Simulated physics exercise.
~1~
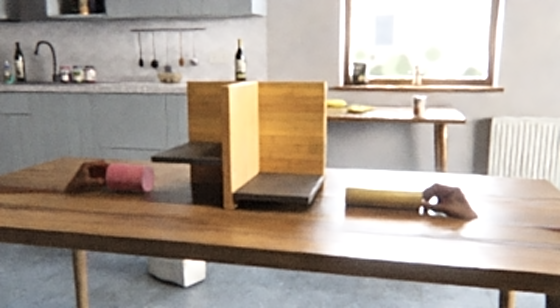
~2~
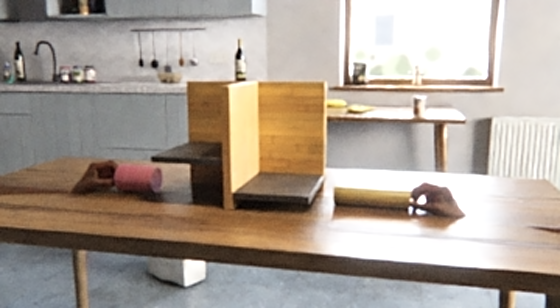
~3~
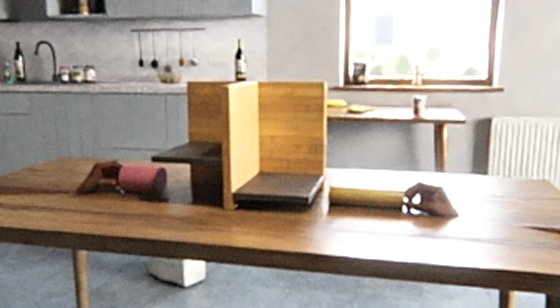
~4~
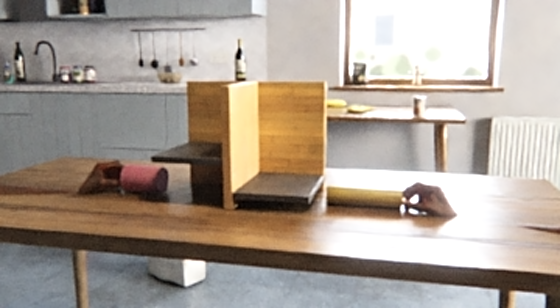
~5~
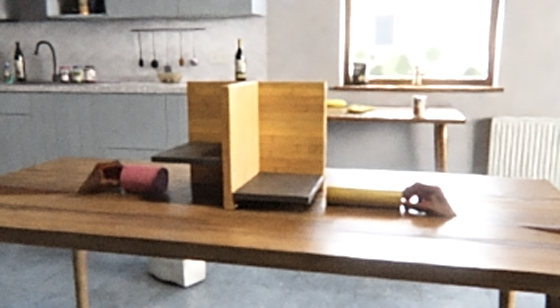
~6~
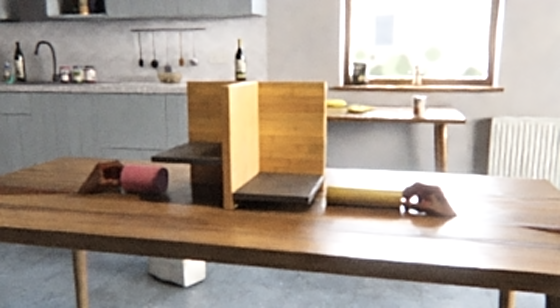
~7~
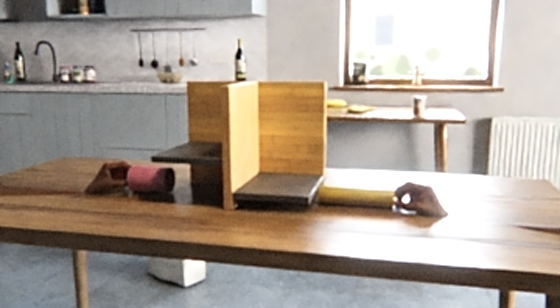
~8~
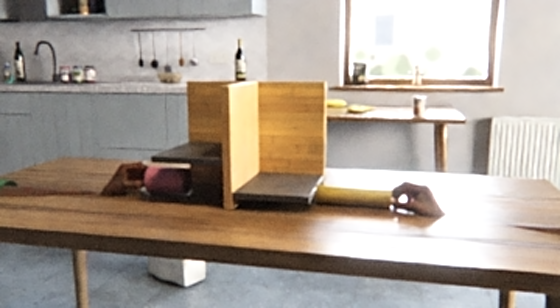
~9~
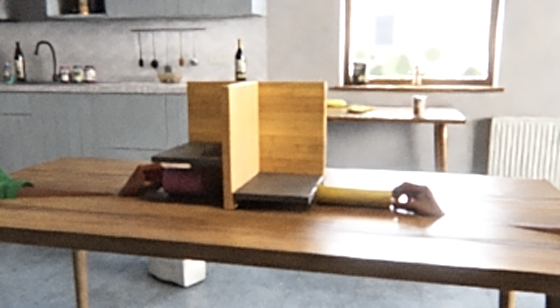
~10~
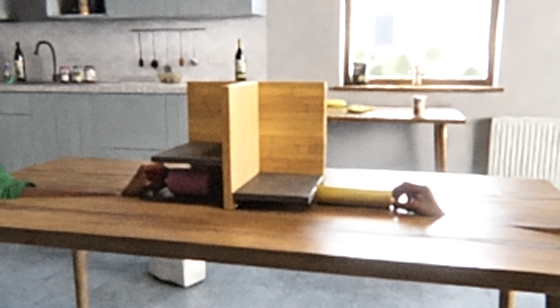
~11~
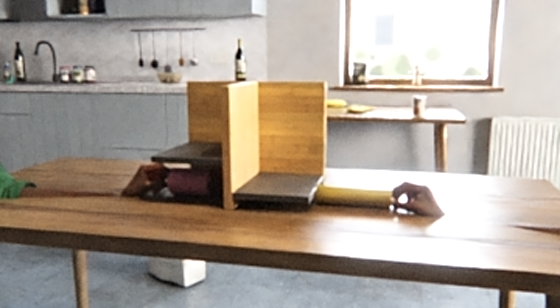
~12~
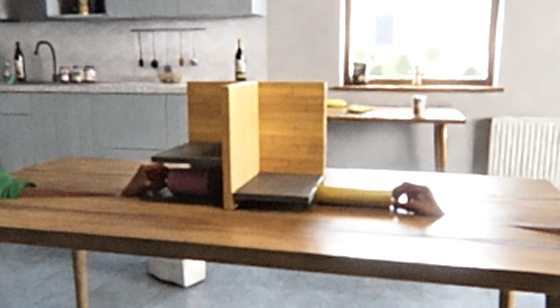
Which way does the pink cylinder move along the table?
The pink cylinder moves to the right, pushed by a hand until it is under the low shelf.
